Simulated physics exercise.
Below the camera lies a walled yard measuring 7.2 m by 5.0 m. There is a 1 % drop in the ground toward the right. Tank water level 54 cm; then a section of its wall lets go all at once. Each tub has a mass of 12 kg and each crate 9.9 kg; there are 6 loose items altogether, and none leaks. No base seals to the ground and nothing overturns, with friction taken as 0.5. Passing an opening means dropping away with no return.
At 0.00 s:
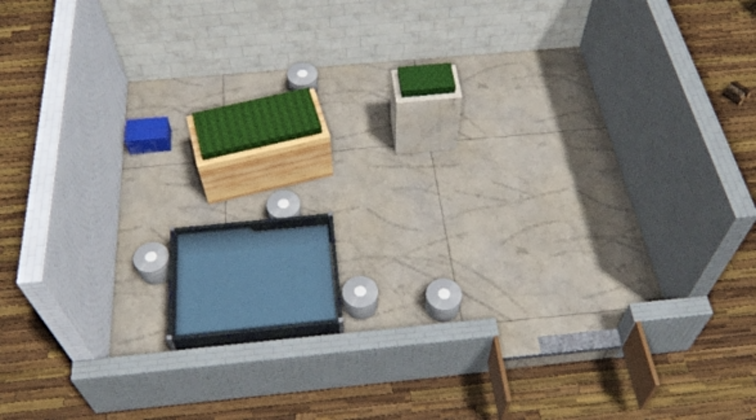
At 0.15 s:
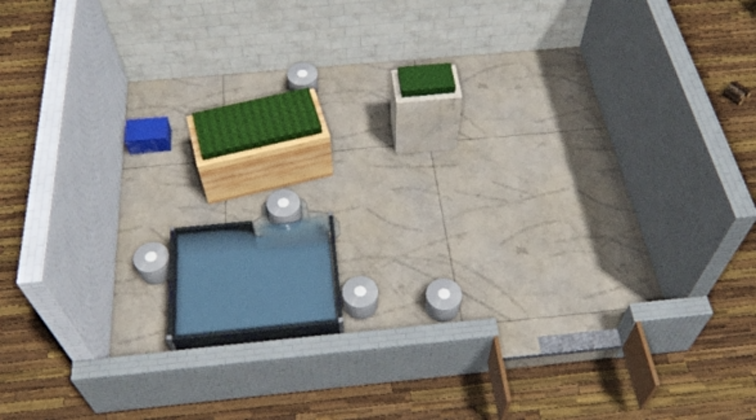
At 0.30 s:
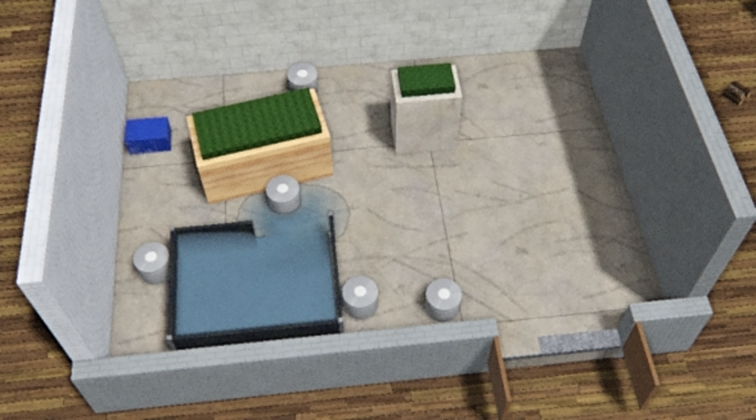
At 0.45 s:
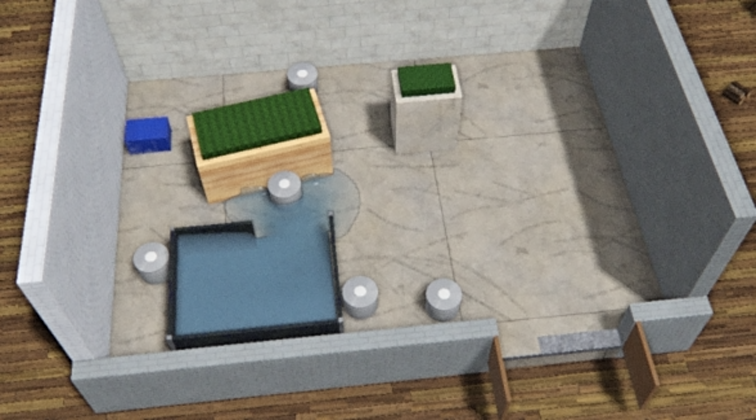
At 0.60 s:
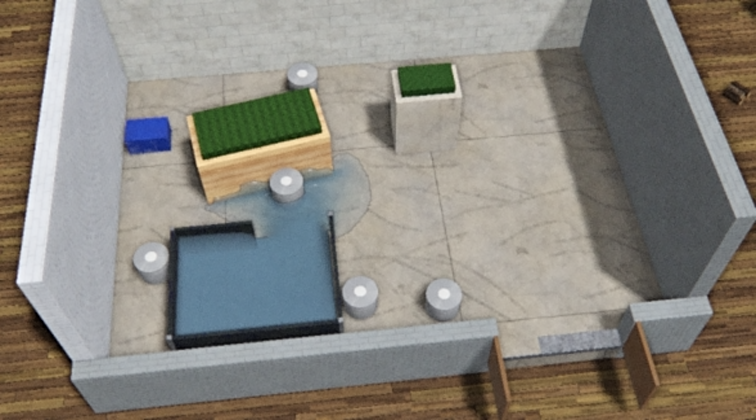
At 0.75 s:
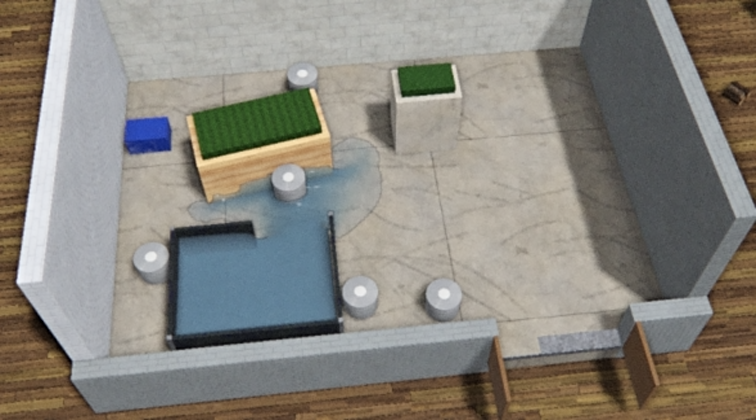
Water spilling from a gap in a dark-rimmed tank, nudging one grey cylinder toward a planter and spreading across the stone floor.
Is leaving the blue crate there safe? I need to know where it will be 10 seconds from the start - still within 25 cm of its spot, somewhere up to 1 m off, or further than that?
Outcome: A long move.
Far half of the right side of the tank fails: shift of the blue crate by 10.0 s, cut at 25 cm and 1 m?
Note: Blue crate unmoved.
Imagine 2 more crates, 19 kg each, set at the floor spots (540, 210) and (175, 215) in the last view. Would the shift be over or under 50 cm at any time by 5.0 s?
Respectively: Inside the limit and outside the limit.
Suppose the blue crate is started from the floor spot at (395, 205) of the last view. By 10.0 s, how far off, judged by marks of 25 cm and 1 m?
It ends far away.
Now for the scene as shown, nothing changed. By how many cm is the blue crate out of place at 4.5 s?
By that time, close to 100 cm.
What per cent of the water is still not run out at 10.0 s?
Some 94 per cent remains.
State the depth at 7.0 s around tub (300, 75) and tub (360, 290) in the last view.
First about 4 cm, second about 0 cm.
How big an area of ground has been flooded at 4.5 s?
Close to 29 m2, I'd say.
After 2.0 s the blue crate is near (146, 129), 0.0 m from its start, aground; 0 of 6 are out; 0 afloat.
After 4.5 s the blue crate is near (169, 79), 1.0 m from its start, afloat; 0 of 6 are out; 1 afloat.
After 7.0 s the blue crate is near (230, 90), 1.4 m from its start, afloat; 0 of 6 are out; 2 afloat.
After 10.0 s the blue crate is near (284, 110), 2.0 m from its start, afloat; 0 of 6 are out; 1 afloat.
